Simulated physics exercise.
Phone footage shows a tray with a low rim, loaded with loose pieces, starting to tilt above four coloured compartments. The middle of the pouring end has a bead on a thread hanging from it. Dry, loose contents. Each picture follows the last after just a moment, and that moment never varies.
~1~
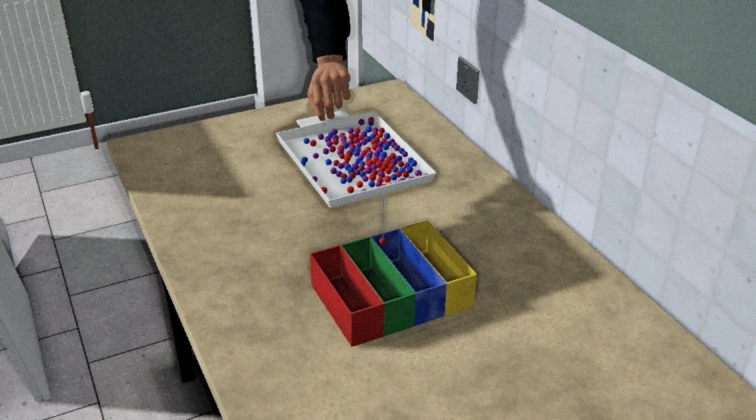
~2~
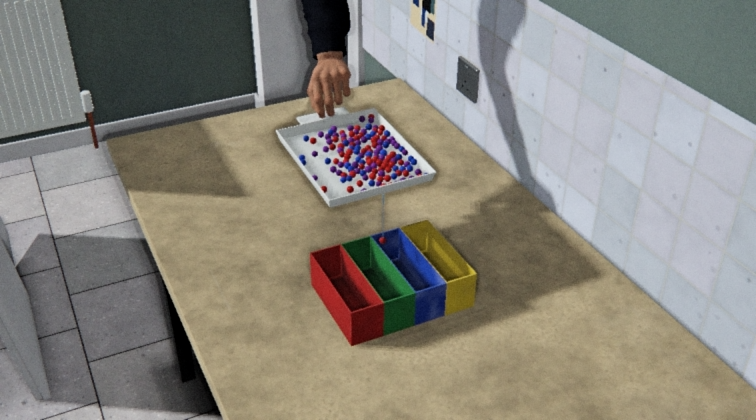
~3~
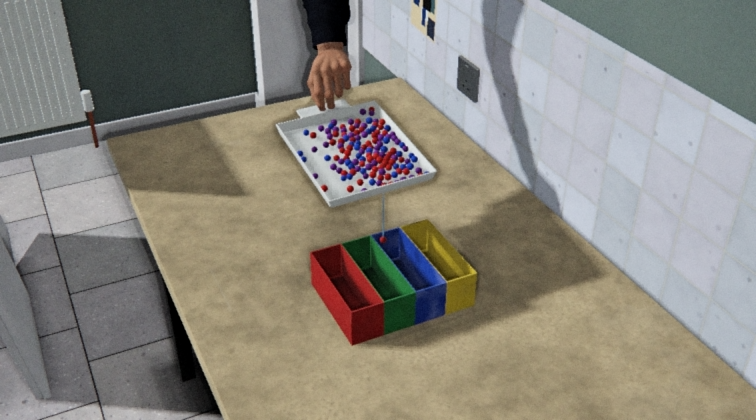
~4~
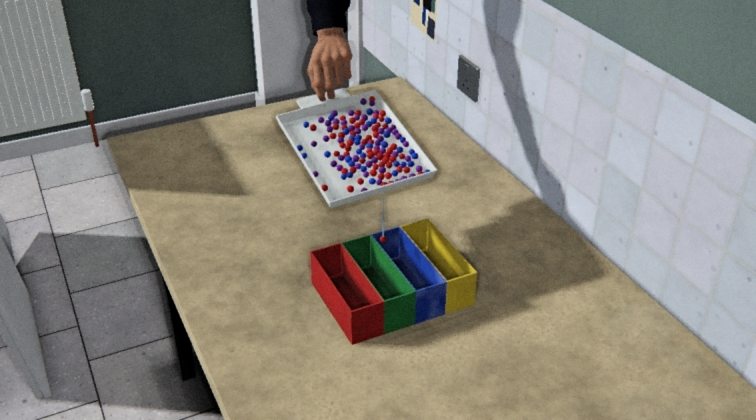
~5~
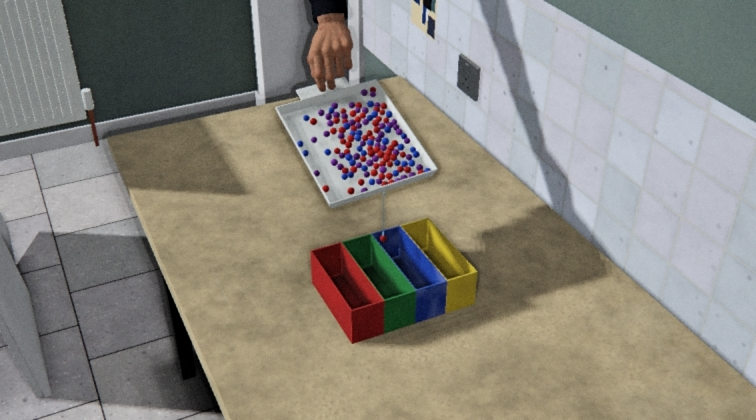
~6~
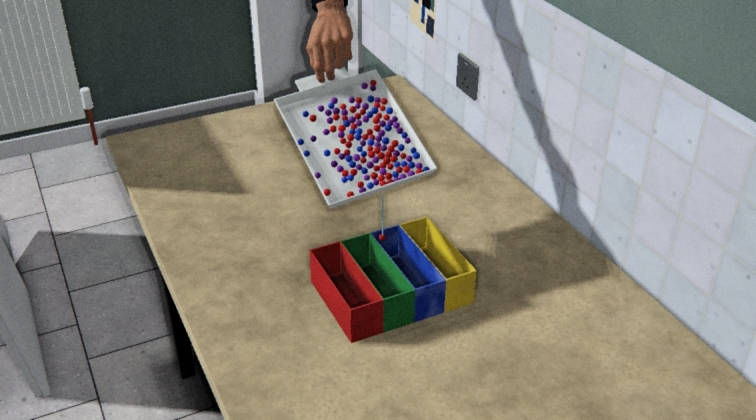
In a tiled room with a white radiator, a fixed, raised view looks down on a long tan worktop beside a pale tiled wall. A hand in a dark sleeve holds a white tray of red, blue and purple beads behind a box with red, green, blue and yellow compartments, left to right. The hand gradually raises the tray's far end, steepening its slope, and the beads shift slightly.
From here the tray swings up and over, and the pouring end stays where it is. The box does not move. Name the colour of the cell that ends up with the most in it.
Red.
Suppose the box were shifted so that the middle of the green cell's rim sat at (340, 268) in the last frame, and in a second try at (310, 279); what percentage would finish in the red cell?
Trial 1 10%, trial 2 0%.
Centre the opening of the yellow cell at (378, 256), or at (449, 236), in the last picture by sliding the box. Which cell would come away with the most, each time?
First try: That blue cell. Second try: The red one.
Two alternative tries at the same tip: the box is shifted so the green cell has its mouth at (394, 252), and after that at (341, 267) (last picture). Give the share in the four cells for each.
Close to 60 in a hundred, followed by close to 90 in a hundred.
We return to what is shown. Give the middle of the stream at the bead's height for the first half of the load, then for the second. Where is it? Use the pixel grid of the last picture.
About (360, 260), and after that about (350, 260).
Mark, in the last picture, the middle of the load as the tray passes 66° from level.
(363, 195).
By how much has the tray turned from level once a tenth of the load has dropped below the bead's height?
About 65°.
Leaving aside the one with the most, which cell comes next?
The runner-up is green.
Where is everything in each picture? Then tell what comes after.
The first picture shows corners of the pouring end near (330, 198) and (432, 172), level; middle of the load near (369, 156), round plastic beads; bead on its thread near (383, 241); red cell near (367, 322); green cell near (399, 312); blue cell near (430, 302); yellow cell near (461, 292).
The second picture shows corners of the pouring end near (330, 198) and (432, 171), level; middle of the load near (369, 155).
The third picture shows corners of the pouring end near (331, 198) and (432, 170), tipped barely, lowest at the left corner; middle of the load near (369, 151).
The fourth picture shows corners of the pouring end near (331, 200) and (433, 169), tipped a little, lowest at the left corner; middle of the load near (370, 146).
The fifth picture shows corners of the pouring end near (331, 201) and (433, 168), tipped clearly, lowest at the left corner; middle of the load near (371, 143), a little on the move.
The sixth picture shows corners of the pouring end near (330, 201) and (433, 167), tipped clearly, lowest at the left corner; middle of the load near (371, 143), all but a few on the move; red cell near (367, 318); green cell near (399, 308); blue cell near (430, 298); yellow cell near (460, 288).
Shortly afterwards, tray tipped steeply; near two thirds on the tray; a little in the red cell; only a few in the green cell; only a few in the blue cell; near a quarter falling or outside the box.
Next, tray tipped past a quarter turn; near half in the red cell; near a quarter in the green cell; a little in the blue cell; only a few in the yellow cell; near a quarter falling or outside the box.
Some moments later, tray tipped past a quarter turn; near half in the red cell; near a quarter in the green cell; a little in the blue cell; only a few in the yellow cell; a little falling or outside the box.
In the end, tray tipped past a quarter turn; near half in the red cell; near a quarter in the green cell; a little in the blue cell; only a few in the yellow cell; a little outside the box.
